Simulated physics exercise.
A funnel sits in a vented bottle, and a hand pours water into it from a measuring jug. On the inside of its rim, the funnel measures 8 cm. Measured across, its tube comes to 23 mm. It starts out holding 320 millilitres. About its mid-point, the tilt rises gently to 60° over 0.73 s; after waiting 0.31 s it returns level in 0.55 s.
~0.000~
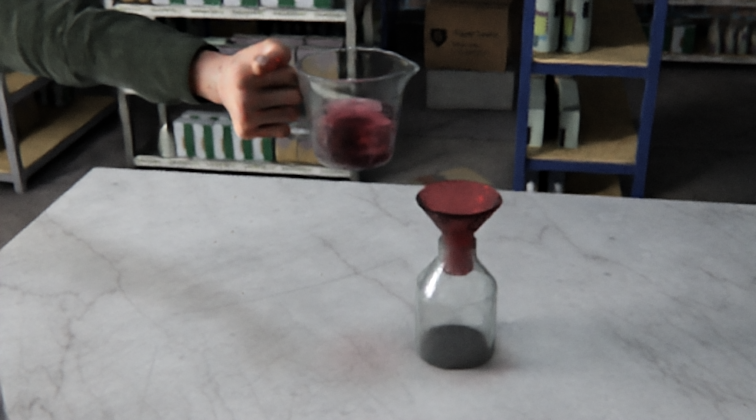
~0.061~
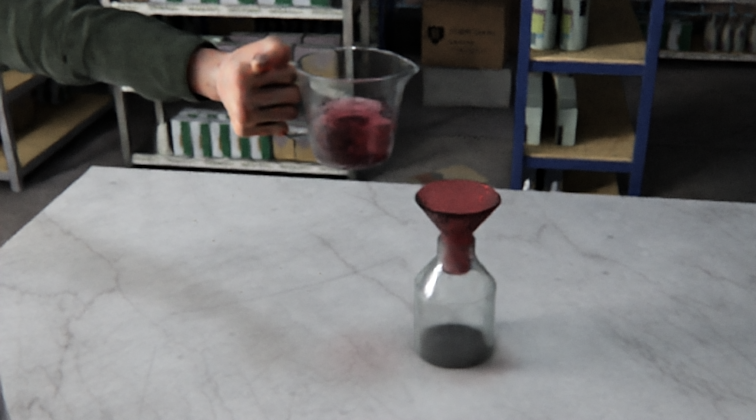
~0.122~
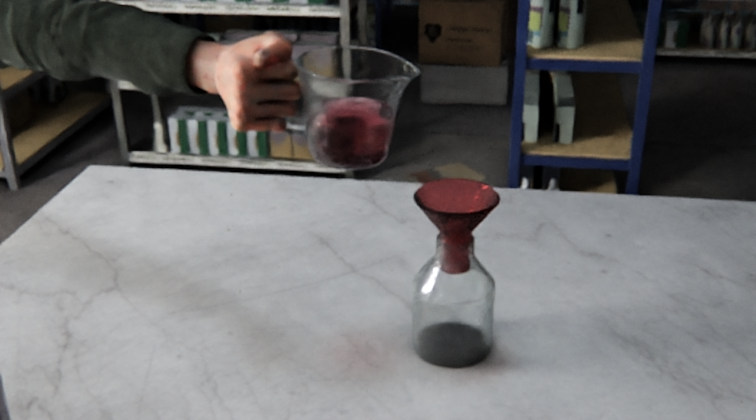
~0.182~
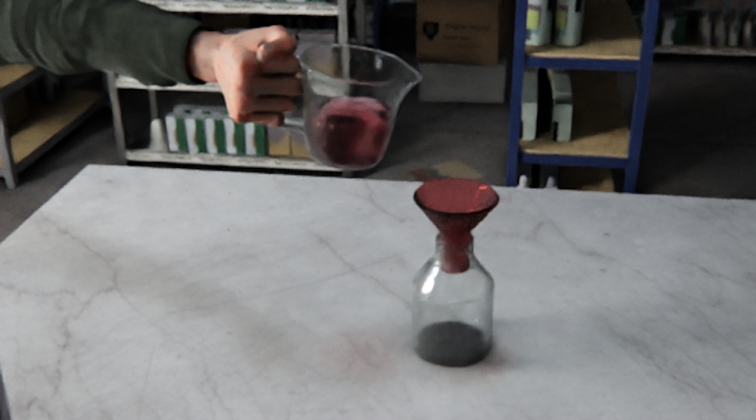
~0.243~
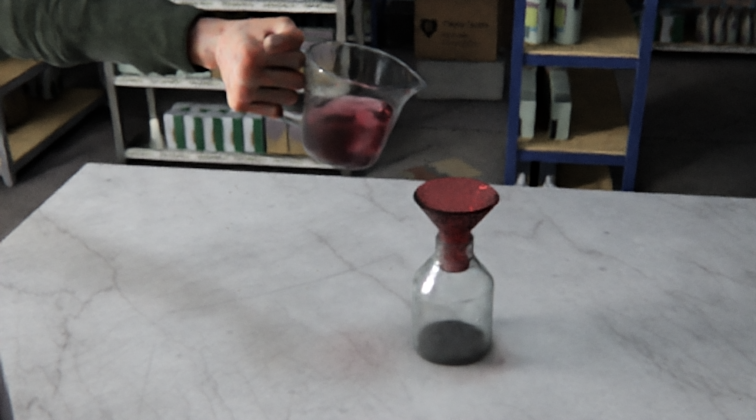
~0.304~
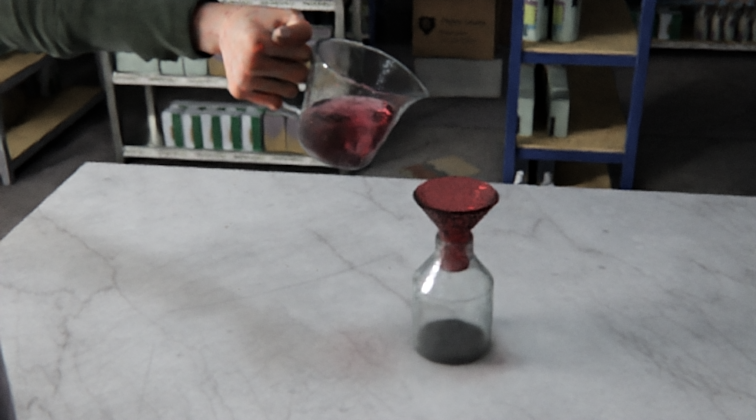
In a storeroom with metal shelves and boxes behind, a pale marble-patterned table is seen from slightly above its front edge. A red funnel sits in a clear bottle with a dark layer at its base, right of centre, while a hand in a dark green sleeve holds a glass jug of reddish liquid at upper left. The hand gradually tilts the jug rightward, and the view shifts very slightly.
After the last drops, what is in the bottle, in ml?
Bottle total: Approx. 130 ml.
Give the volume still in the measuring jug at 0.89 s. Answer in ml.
Liquid remaining: Approx. 240 ml.
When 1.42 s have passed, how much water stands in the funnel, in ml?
10 ml or so.
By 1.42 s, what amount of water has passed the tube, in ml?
Estimate: Some 120 ml.
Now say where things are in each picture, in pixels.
In the first picture, it leans 0°; its right rim is at (419, 68); the water meets the walls at (324, 107) and (388, 109); the funnel's rim runs from (421, 200) to (497, 204).
In the second picture, it leans 1°; its right rim is at (419, 69); the water meets the walls at (322, 106) and (387, 110).
In the third picture, it leans 4°; its right rim is at (420, 72); the water meets the walls at (321, 106) and (385, 109).
In the fourth picture, it leans 9°; its right rim is at (423, 78); the water meets the walls at (319, 106) and (386, 109).
In the fifth picture, it leans 15°; its right rim is at (426, 85); the water meets the walls at (318, 106) and (384, 110).
In the sixth picture, it leans 22°; its right rim is at (429, 94); the water meets the walls at (314, 105) and (390, 110).
After 0.64 s the tilt is 58° and 0 ml has passed the tube, 0 ml is in the funnel, 310 ml in the measuring jug and 0 ml has missed.
After 0.89 s the tilt is 60° and 30 ml has passed the tube, 30 ml is in the funnel, 235 ml in the measuring jug and 0 ml has missed.
After 1.14 s the tilt is 55° and 85 ml has passed the tube, 30 ml is in the funnel, 195 ml in the measuring jug and 5 ml has missed.
After 1.42 s the tilt is 12° and 125 ml has passed the tube, 10 ml is in the funnel, 190 ml in the measuring jug and 5 ml has missed.
In the end 130 ml has passed the tube, 0 ml is in the funnel, 190 ml in the measuring jug and 5 ml has missed.
